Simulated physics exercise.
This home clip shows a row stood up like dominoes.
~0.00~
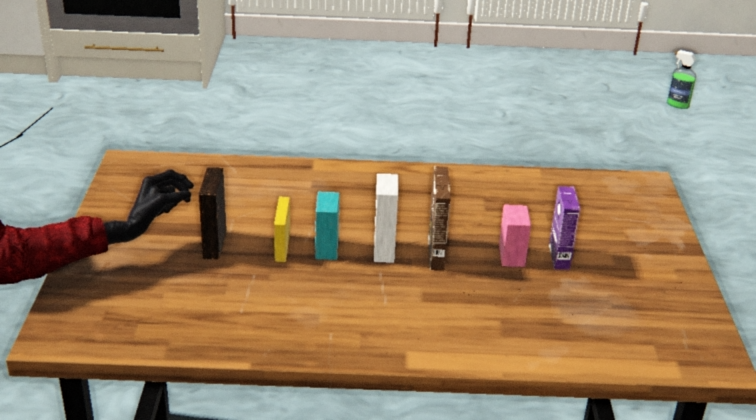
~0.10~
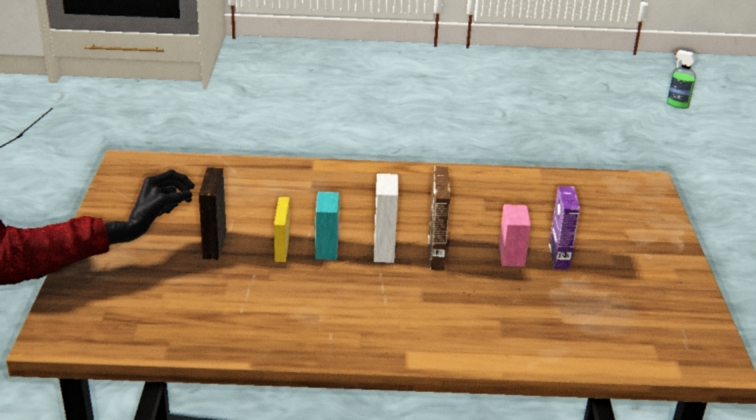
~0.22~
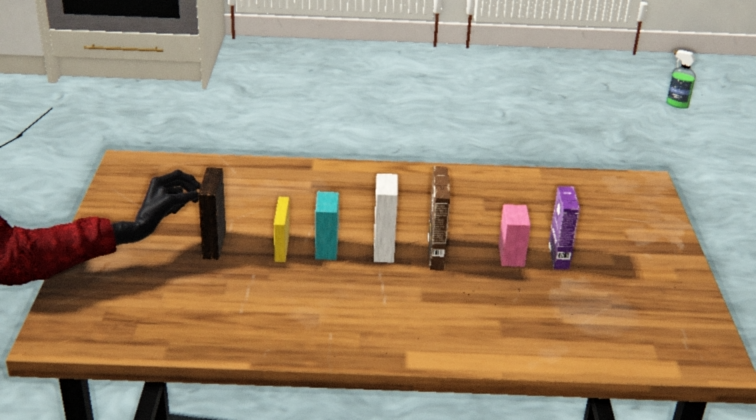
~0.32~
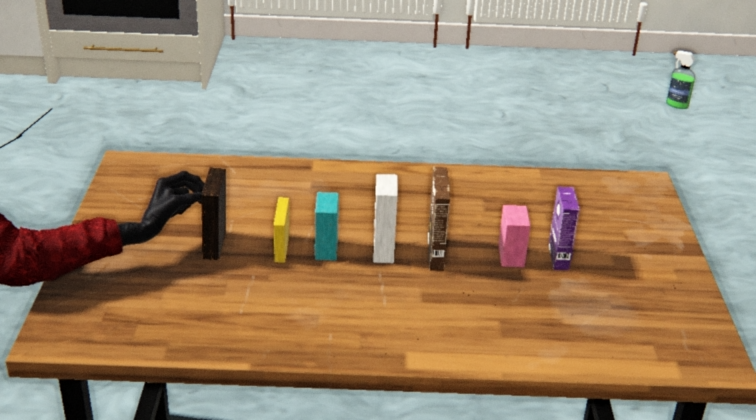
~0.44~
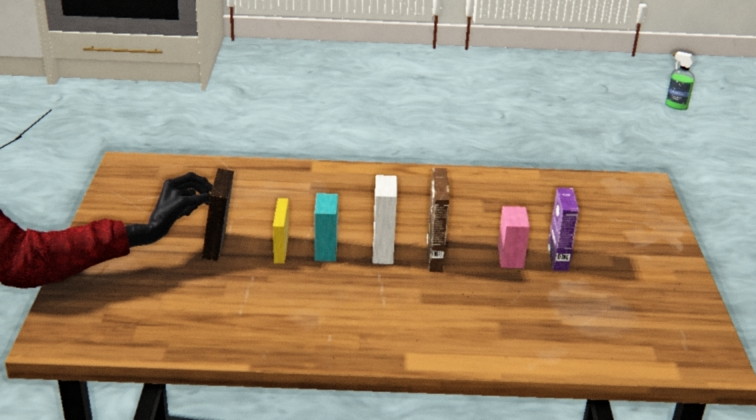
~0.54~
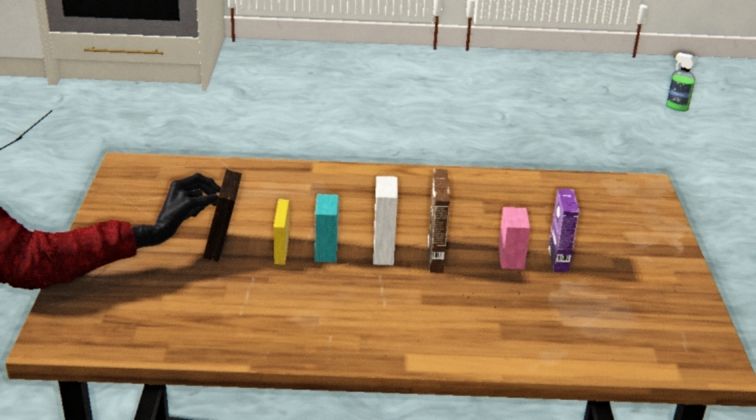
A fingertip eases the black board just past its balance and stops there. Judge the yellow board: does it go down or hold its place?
It goes down.
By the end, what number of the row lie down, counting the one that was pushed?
Total: 2.
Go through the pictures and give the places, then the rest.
In the first picture, yellow board (282, 229); white block (386, 219).
In the second picture, brown packet (439, 218); pink board (514, 236).
In the third picture, white block (385, 219); turquoise block (327, 226).
In the fourth picture, black board 2° over; brown packet (439, 219); pink board (514, 236).
In the fifth picture, black board 9° over; white block (385, 220); turquoise block (326, 227).
In the sixth picture, black board 15° over; yellow board (282, 232); brown packet (439, 221).
After 0.74 s, black board 42° over.
After 0.94 s, black board 77° over; yellow board turned 62° from how it was put near (305, 239); turquoise block turned 6° from how it was put.
After 1.04 s, black board 80° over; yellow board on its side near (312, 246); turquoise block shifted about its own width.
After 1.54 s, black board 81° over; yellow board on its side near (313, 247); turquoise block shifted about its own width.
In the end (2.3 s), toppled on the table, yellow board; moved from the start, turquoise block; the other 3 unmoved. At the end, from the last picture's camera, yellow board near (314, 247).
